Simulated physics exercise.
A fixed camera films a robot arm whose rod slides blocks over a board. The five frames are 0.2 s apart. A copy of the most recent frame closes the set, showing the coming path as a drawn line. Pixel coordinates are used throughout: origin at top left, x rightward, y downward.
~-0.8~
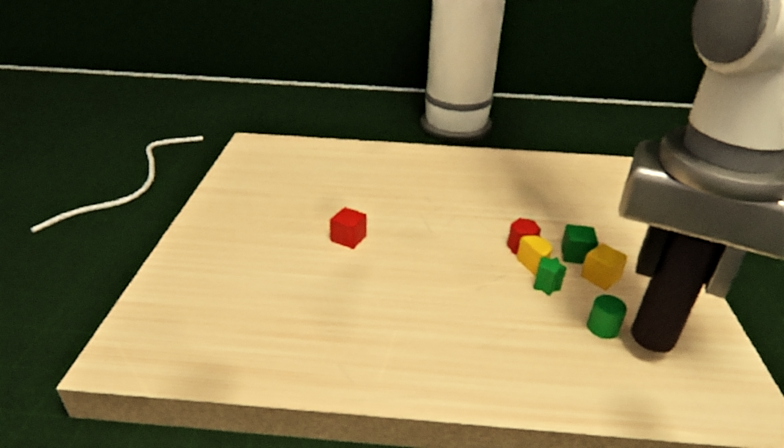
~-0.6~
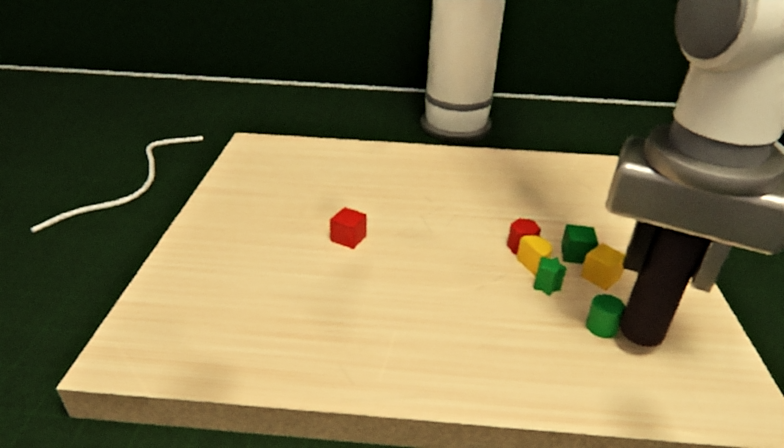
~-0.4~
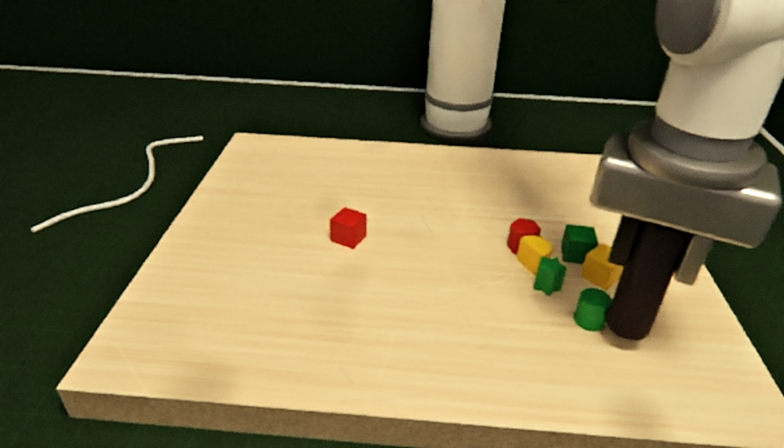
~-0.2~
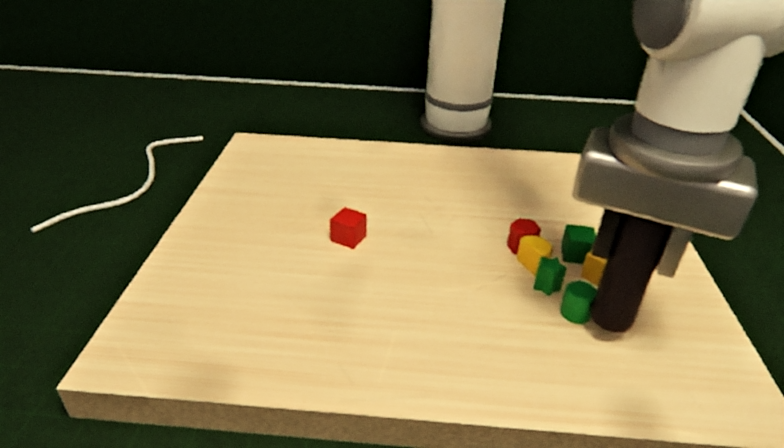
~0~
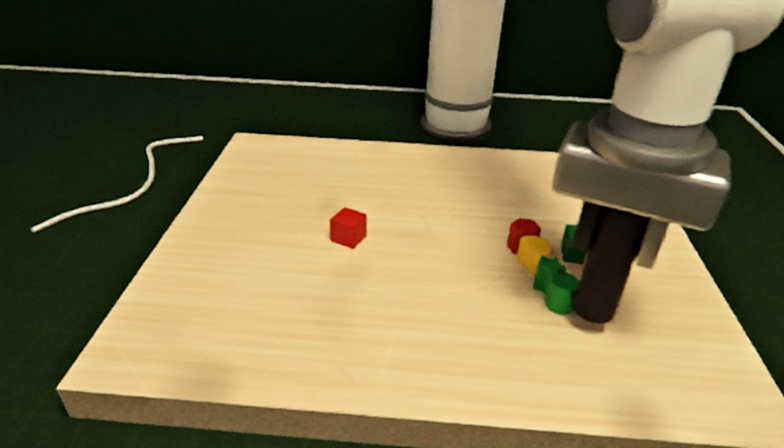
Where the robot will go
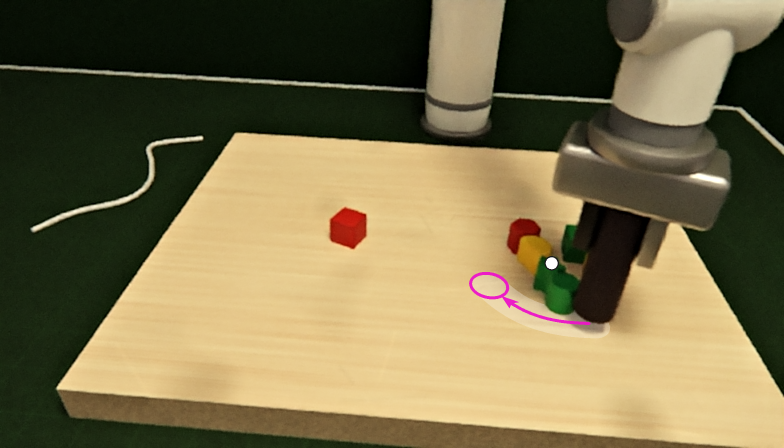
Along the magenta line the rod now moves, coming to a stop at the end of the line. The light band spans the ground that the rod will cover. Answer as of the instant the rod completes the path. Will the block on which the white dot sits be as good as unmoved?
My answer is no.
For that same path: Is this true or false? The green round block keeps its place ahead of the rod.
Verdict: True.
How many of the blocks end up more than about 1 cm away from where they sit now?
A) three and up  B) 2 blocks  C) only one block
That would be B.
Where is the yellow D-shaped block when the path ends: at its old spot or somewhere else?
That block will keep its spot.
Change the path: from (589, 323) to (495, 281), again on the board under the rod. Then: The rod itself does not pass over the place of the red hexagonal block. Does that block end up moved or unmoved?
It sits in its place.
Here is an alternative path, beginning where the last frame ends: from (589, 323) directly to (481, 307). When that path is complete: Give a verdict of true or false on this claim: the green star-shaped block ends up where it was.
This is false.
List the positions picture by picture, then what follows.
The first picture shows rod tip (653, 337); block tops, yellow D-shaped block (539, 243); green star-shaped block (552, 263); green round block (611, 304).
The second picture shows rod (641, 332); blocks unchanged.
The third picture shows rod (628, 326); green round block (597, 297).
The fourth picture shows rod (612, 318); green round block (582, 290).
The fifth picture shows rod (594, 310); yellow D-shaped block (539, 243); green star-shaped block (552, 263); green round block (566, 281).
Path on the board, from (589, 323) through (551, 319) and (515, 306) to (489, 285); the dot is on the green star-shaped block.
What follows on the original path. One third of the way, rod (552, 305); green star-shaped block (538, 259), turned 55° clockwise; green round block (531, 274).
Two thirds of the way, rod (517, 292); green star-shaped block (531, 256), turned 100° clockwise; green round block (507, 260).
At the end, rod (491, 272); yellow D-shaped block in place; green star-shaped block (531, 256), turned 105° clockwise; green round block (493, 242).
